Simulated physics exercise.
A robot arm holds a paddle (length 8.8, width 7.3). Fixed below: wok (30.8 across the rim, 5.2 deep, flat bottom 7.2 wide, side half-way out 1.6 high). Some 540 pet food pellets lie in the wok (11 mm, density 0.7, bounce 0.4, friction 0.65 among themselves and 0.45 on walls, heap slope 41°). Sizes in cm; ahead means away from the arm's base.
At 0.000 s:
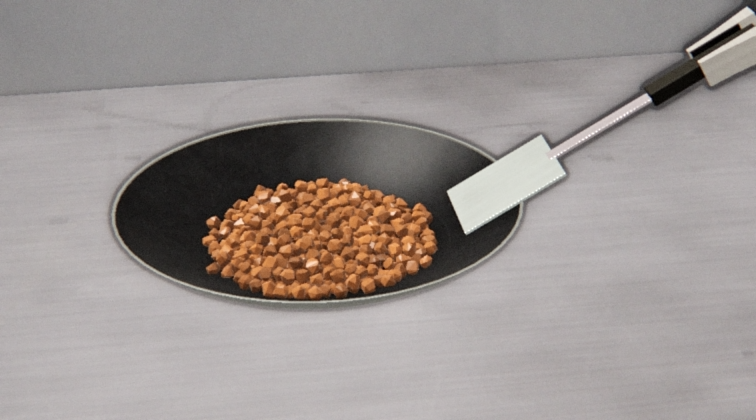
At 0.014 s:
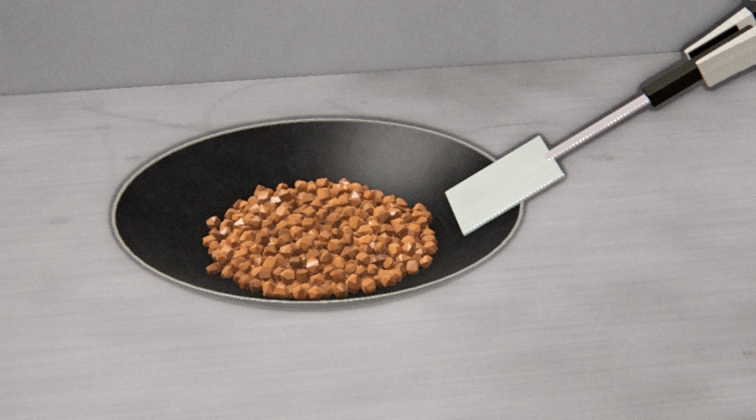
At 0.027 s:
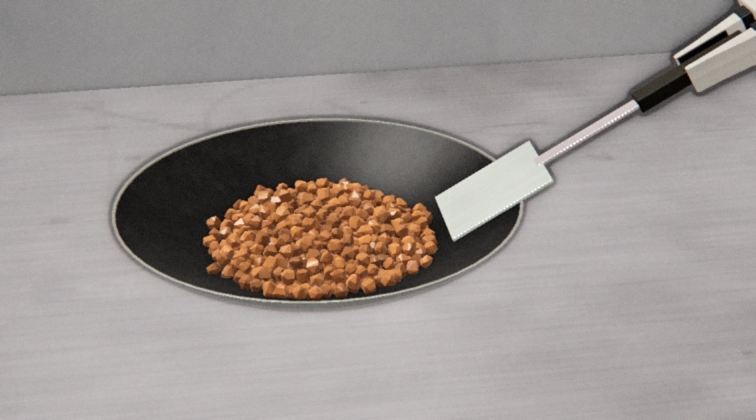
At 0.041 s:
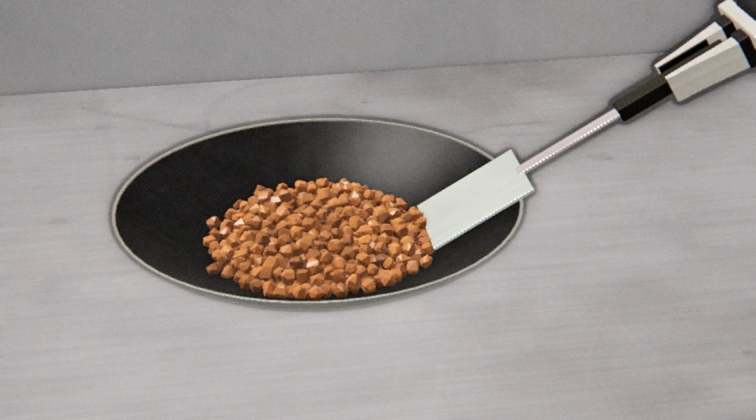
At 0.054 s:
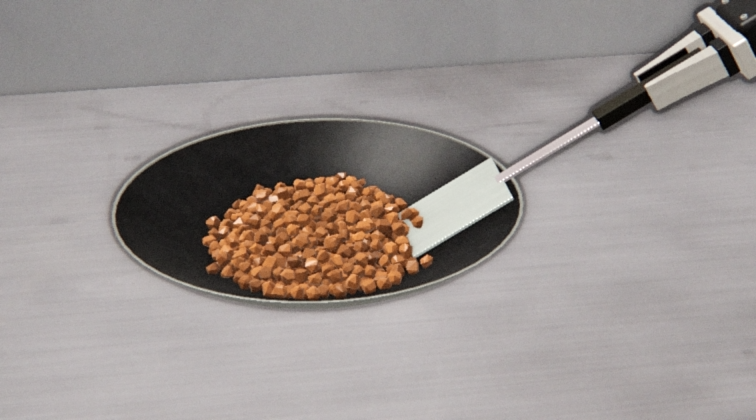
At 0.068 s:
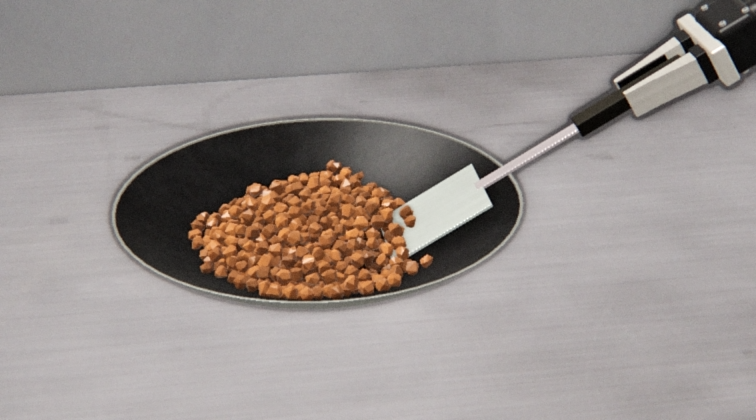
A robot arm lowered a pale, flat paddle down and left into a dark wok, pushed its edge into a heap of small brown pellets, and shoved the heap slightly left, bunching it higher.
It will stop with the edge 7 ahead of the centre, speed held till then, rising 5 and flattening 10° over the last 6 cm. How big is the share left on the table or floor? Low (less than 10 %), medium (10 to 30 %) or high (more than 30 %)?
Answer: Medium; 10 to 30 % of the pet food pellets finish on the table or floor.
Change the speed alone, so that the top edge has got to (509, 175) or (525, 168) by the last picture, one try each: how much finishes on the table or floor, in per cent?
About 10 and 0 per cent.
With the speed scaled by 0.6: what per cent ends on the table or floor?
About 10 per cent.
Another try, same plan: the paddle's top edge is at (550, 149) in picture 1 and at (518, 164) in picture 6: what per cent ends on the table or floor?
Some 0 per cent.
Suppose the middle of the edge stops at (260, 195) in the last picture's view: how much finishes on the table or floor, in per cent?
Some 10 per cent.
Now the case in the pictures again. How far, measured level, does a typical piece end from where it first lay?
Roughly 6 cm.
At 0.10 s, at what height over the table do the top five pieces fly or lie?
Some 6 cm.
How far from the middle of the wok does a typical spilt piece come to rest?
Some 38 cm.
After 0.10 s, sloping 30°, highest piece 7 above the table; 543 in the wok.
After 0.14 s, sloping 27°, highest piece 7 above the table; 541 in the wok, 2 on the blade or in flight.
After 0.35 s, sloping 20°, highest piece 14 above the table; 458 in the wok, 29 on the table or floor, 56 on the blade or in flight.
After 1.40 s, sloping 20°, highest piece 6 above the table; 457 in the wok, 86 on the table or floor.
In the end, 457 in the wok, 86 on the table or floor. That is 16 % on the table or floor.
